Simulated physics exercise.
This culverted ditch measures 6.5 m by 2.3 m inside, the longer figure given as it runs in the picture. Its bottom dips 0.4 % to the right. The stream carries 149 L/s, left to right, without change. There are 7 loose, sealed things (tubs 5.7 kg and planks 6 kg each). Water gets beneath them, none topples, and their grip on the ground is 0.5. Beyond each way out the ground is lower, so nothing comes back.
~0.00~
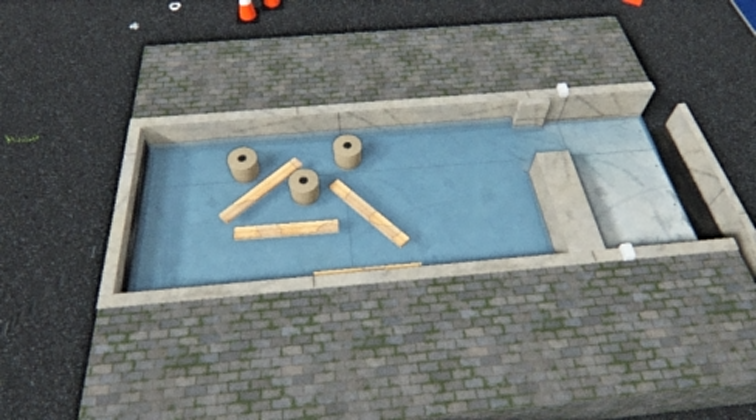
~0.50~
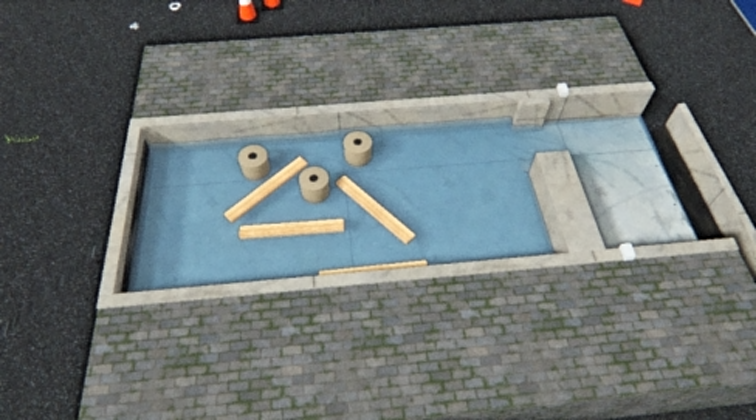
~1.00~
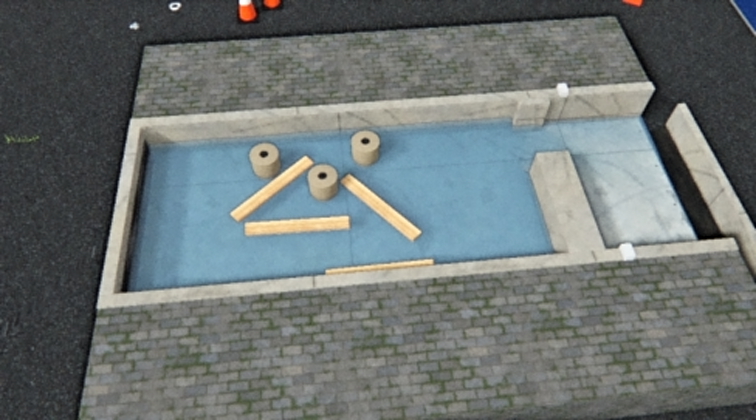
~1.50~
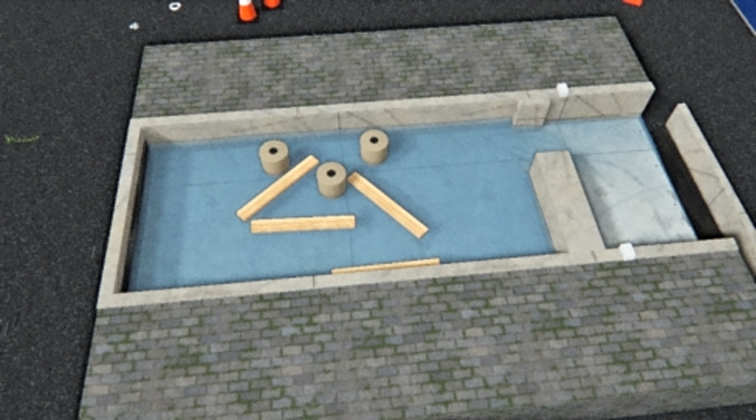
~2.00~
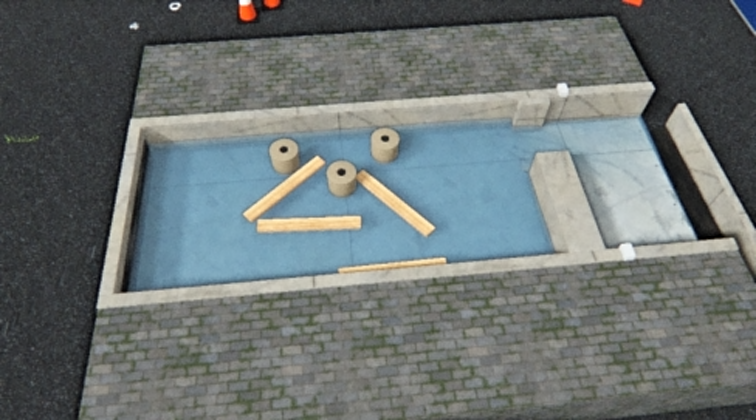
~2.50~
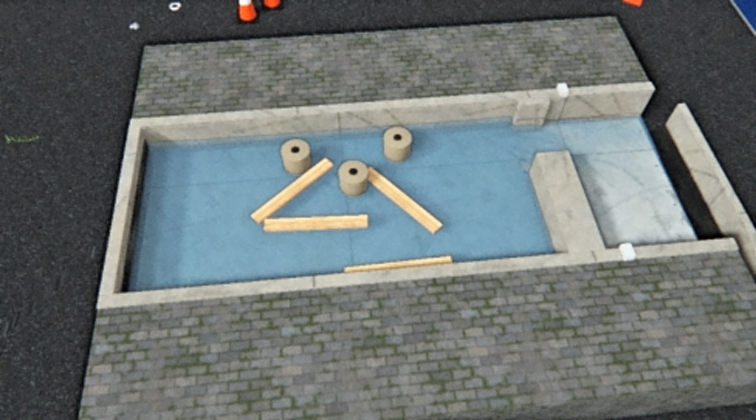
The video shows a walled, rectangular channel of blue water between strips of mossy paving, where three round tubs and four pale wooden planks float and drift slowly to the right together, keeping much the same arrangement.
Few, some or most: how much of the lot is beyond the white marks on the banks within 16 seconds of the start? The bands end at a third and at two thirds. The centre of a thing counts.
That comes to less than a third.
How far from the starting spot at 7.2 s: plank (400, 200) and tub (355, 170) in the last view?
In that order: 150 cm, 200 cm.
After 3.5 s 0 of 7 are over the mark; 7 afloat.
After 7.2 s 1 of 7 are over the mark; 7 afloat.
After 12.0 s 1 of 7 are over the mark; 6 afloat.
After 16.0 s 1 of 7 are over the mark; 6 afloat.
